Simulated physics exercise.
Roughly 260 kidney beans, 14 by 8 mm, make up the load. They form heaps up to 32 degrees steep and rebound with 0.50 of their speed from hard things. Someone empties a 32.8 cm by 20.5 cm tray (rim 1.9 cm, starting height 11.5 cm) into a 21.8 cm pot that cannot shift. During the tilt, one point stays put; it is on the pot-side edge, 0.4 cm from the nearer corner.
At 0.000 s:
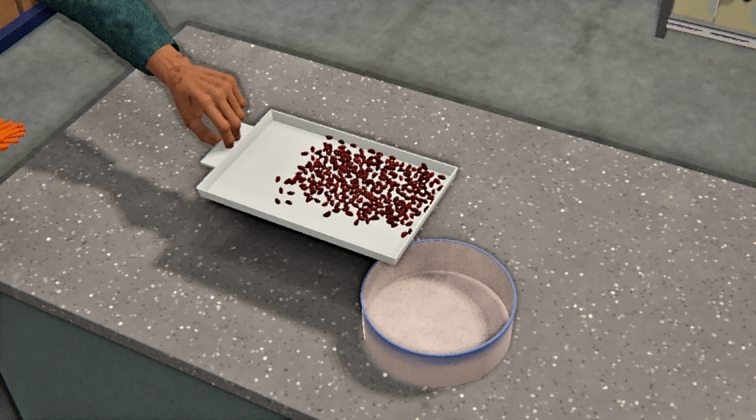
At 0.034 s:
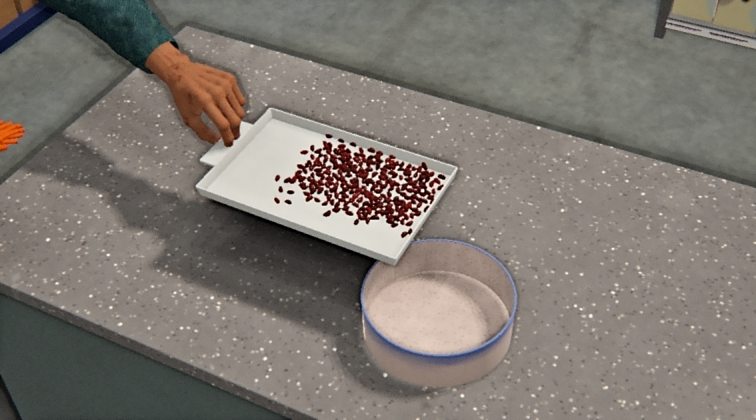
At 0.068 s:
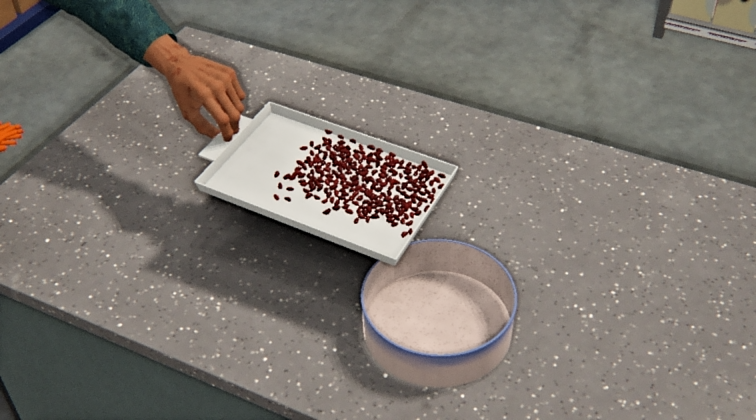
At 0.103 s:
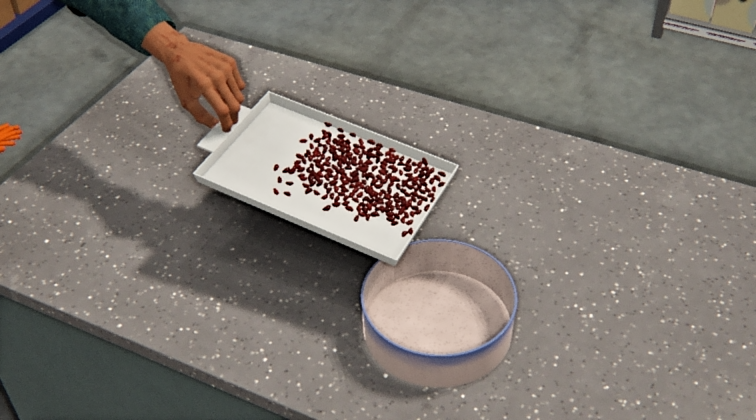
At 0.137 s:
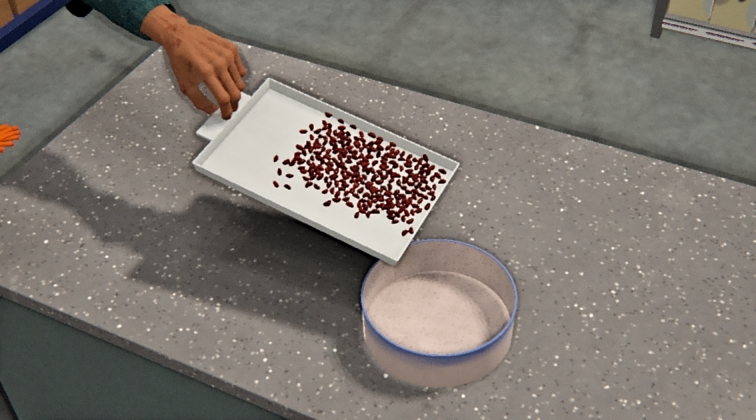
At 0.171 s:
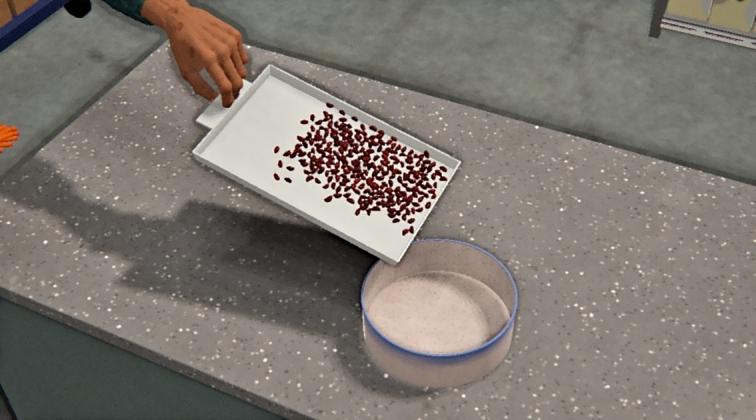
White tray of dark red beans tilting gradually toward a clear, blue-rimmed round container as a hand raises its handle end.
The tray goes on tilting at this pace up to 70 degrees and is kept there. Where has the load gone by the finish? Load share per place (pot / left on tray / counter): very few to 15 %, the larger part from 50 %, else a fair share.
Pot: The larger part; tray: A fair share; counter: Very few.
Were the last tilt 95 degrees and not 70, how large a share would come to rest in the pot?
Around 90 per cent, then.
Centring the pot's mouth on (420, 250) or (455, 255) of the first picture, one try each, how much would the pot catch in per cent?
Try one: ~ 45 %; try two: ~ 55 %.
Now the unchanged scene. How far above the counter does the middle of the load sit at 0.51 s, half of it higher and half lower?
About 20 cm.
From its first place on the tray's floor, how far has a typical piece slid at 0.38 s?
2 cm.
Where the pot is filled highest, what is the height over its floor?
About 2.0 cm.
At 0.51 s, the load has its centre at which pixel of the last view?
Near (416, 185).
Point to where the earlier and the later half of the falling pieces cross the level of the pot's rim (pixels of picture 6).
Earlier half at about (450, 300), later half at about (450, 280) in pixels.
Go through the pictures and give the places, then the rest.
Tray tilt 0 degrees, front corners at (200, 187) and (394, 256); middle of the pieces at (364, 181); pot at (438, 294), in the first frame.
Tray tilt 1 degrees, front corners at (199, 186) and (394, 256); middle of the pieces at (364, 181), in the second frame.
Tray tilt 3 degrees, front corners at (198, 181) and (395, 256); middle of the pieces at (364, 178), in the third frame.
Tray tilt 6 degrees, front corners at (197, 173) and (395, 257), lowest corner right front; middle of the pieces at (364, 174), in the fourth frame.
Tray tilt 11 degrees, front corners at (196, 162) and (396, 258), lowest corner right front; middle of the pieces at (364, 169), in the fifth frame.
Tray tilt 15 degrees, front corners at (197, 151) and (397, 258), lowest corner right front; middle of the pieces at (365, 164); pot at (439, 294). Its pace works out near 140 degrees a second, in the sixth frame.
After 0.38 s, tilt 44 degrees; the tray holds 100 %, the pot 0 %.
After 0.51 s, tilt 62 degrees; the tray holds 100 %, the pot 0 %.
After 0.78 s, tilt 70 degrees; the tray holds 35 %, the pot 55 %.
At rest (1.9 s), pot 70 %, tray 25 %, counter 5 %.
